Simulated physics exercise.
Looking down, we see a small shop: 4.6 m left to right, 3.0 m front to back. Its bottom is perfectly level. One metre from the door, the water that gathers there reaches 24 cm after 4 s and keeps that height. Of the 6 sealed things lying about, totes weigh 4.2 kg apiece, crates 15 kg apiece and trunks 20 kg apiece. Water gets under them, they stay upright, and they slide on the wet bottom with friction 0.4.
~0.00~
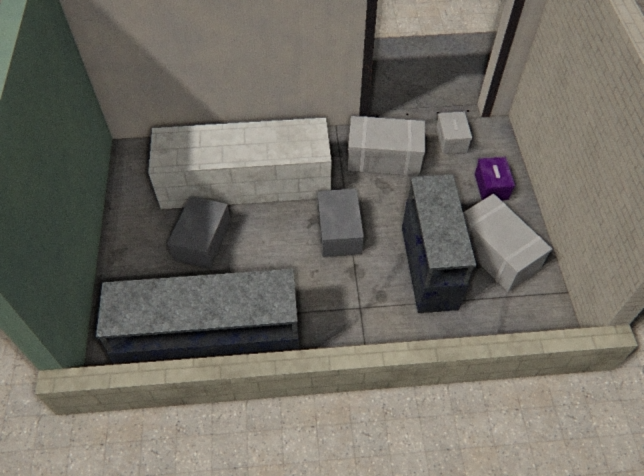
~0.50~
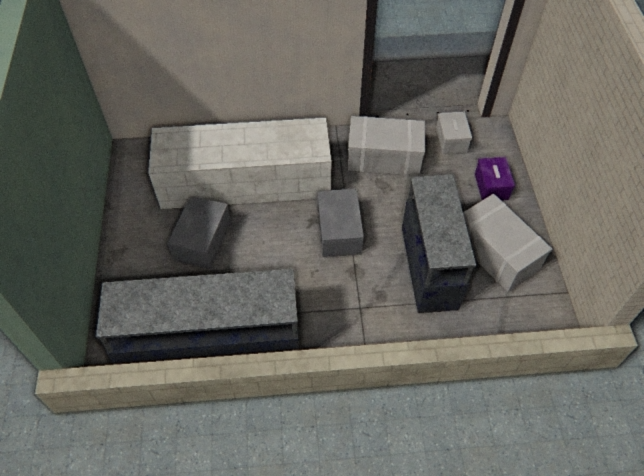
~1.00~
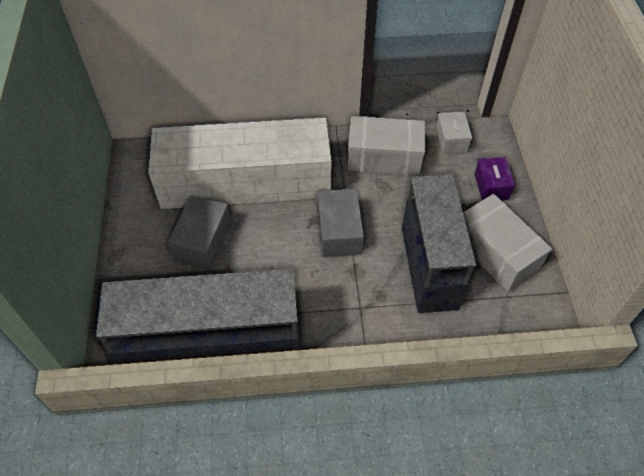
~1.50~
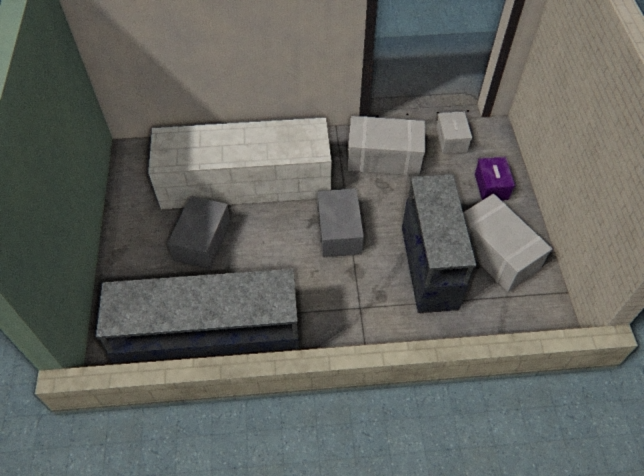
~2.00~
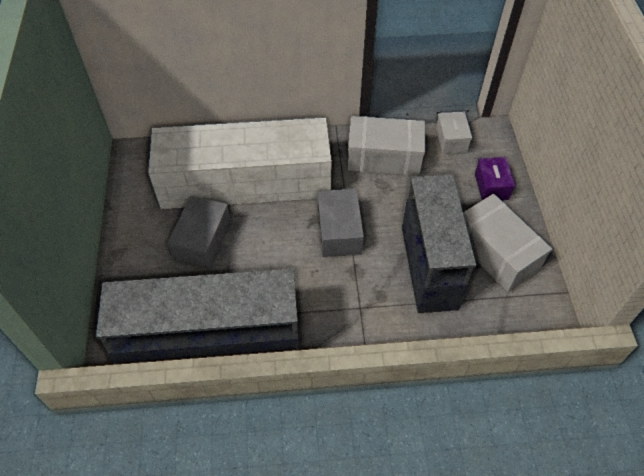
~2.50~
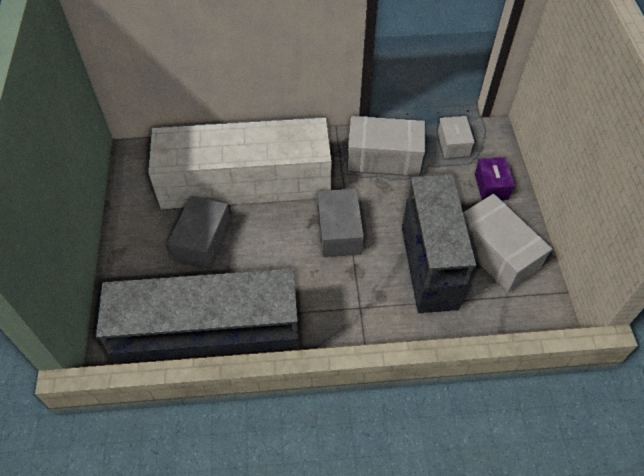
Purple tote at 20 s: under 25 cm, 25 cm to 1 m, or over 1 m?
Over 1 m.
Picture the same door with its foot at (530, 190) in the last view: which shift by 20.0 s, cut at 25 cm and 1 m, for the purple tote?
With that change, the purple tote is swept well off.
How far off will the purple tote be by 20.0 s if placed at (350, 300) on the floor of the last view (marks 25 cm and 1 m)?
Well, it gets shoved far.
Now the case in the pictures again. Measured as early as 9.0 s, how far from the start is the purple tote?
It has shifted about 140 cm.
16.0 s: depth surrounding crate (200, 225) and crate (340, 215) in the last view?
Roughly 21 and 22 cm.
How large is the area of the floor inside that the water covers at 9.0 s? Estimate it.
I'd put it close to 11.5 m2.
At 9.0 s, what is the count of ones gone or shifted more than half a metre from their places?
Answer: 6.
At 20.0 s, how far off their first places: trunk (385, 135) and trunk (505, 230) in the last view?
One is off by 200 cm, the other by 60 cm, in the order asked.
After 4.0 s the purple tote is near (532, 208), 0.6 m from its start, aground; 1 afloat.
After 9.0 s the purple tote is near (542, 269), 1.3 m from its start, afloat; 6 afloat.
After 16.0 s the purple tote is near (548, 296), 1.6 m from its start, afloat; 6 afloat.
After 20.0 s the purple tote is near (535, 308), 1.7 m from its start, afloat; 6 afloat.
